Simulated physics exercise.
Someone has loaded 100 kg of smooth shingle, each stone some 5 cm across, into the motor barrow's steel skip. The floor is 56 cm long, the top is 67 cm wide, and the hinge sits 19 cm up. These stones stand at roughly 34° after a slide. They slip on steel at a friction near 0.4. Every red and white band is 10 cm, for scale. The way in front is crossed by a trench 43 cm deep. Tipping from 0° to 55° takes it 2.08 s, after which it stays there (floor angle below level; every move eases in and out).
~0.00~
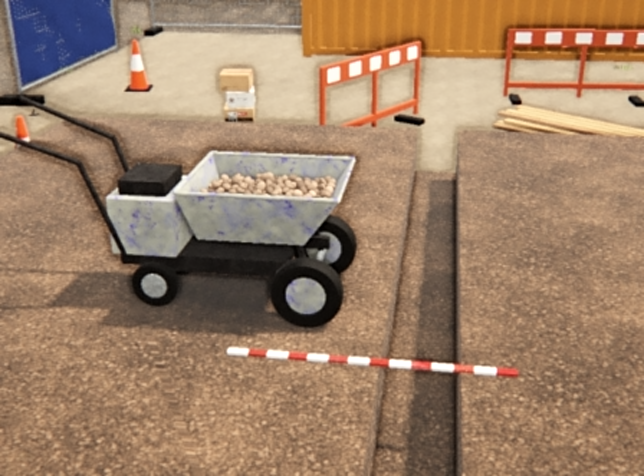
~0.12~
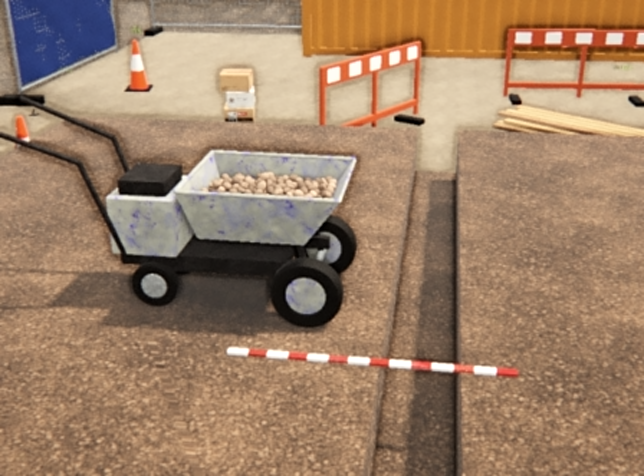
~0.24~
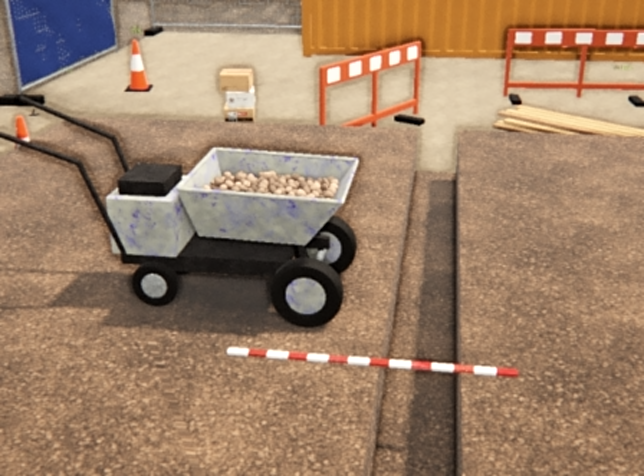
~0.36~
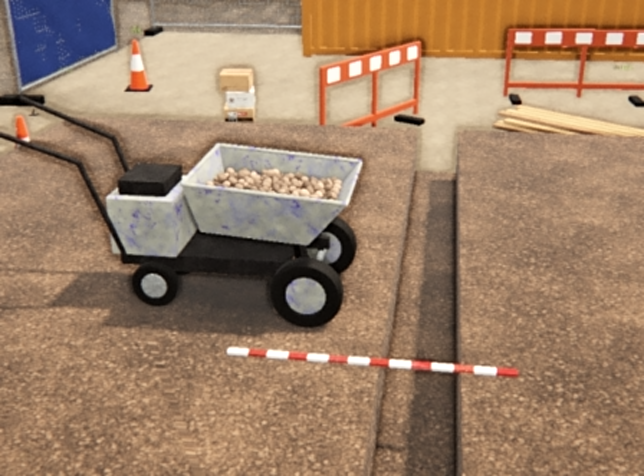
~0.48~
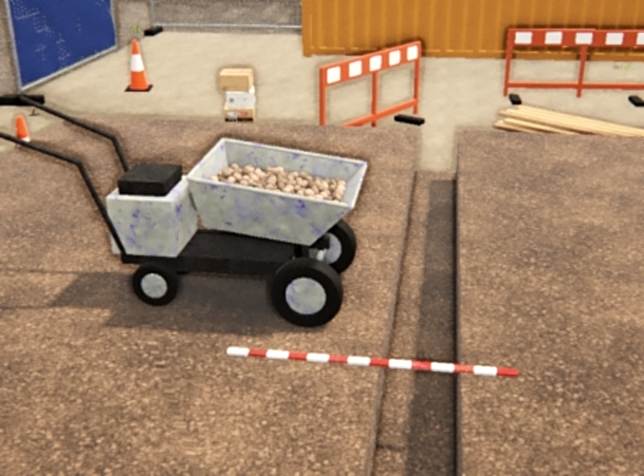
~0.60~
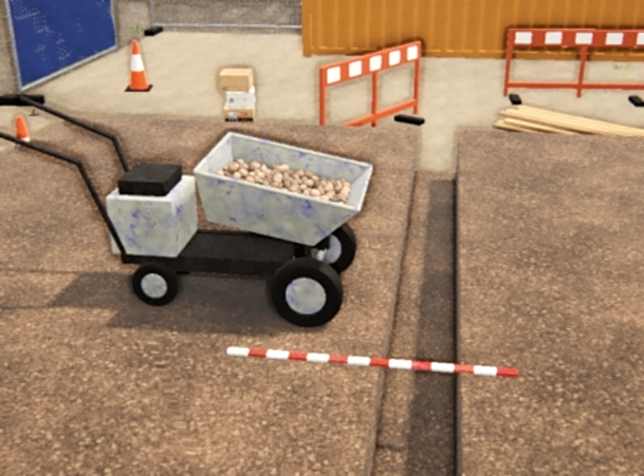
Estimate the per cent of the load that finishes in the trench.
Roughly 52 percent.
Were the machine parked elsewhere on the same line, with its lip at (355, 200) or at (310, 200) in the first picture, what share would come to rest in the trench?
40 and 55 %.
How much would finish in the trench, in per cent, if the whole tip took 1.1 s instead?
That would give about 45 percent.
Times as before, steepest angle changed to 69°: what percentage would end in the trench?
Close to 85 per cent then.
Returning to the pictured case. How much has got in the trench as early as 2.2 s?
By that moment, roughly 15 per cent of the load.
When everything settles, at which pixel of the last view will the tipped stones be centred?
In the last view, about (430, 368).
After 1.6 s the floor is at 46°; 100 % in the skip; the foremost stones are at (398, 229).
After 2.2 s the floor is at 55°; 82 % in the skip, 17 % in the trench; the foremost stones are at (457, 315).
After 2.5 s the floor is at 55°; 65 % in the skip, 32 % in the trench, 3 % past the trench; the foremost stones are at (501, 309).
After 4.5 s the floor is at 55°; 45 % in the skip, 52 % in the trench, 3 % past the trench; the foremost stones are at (522, 314).
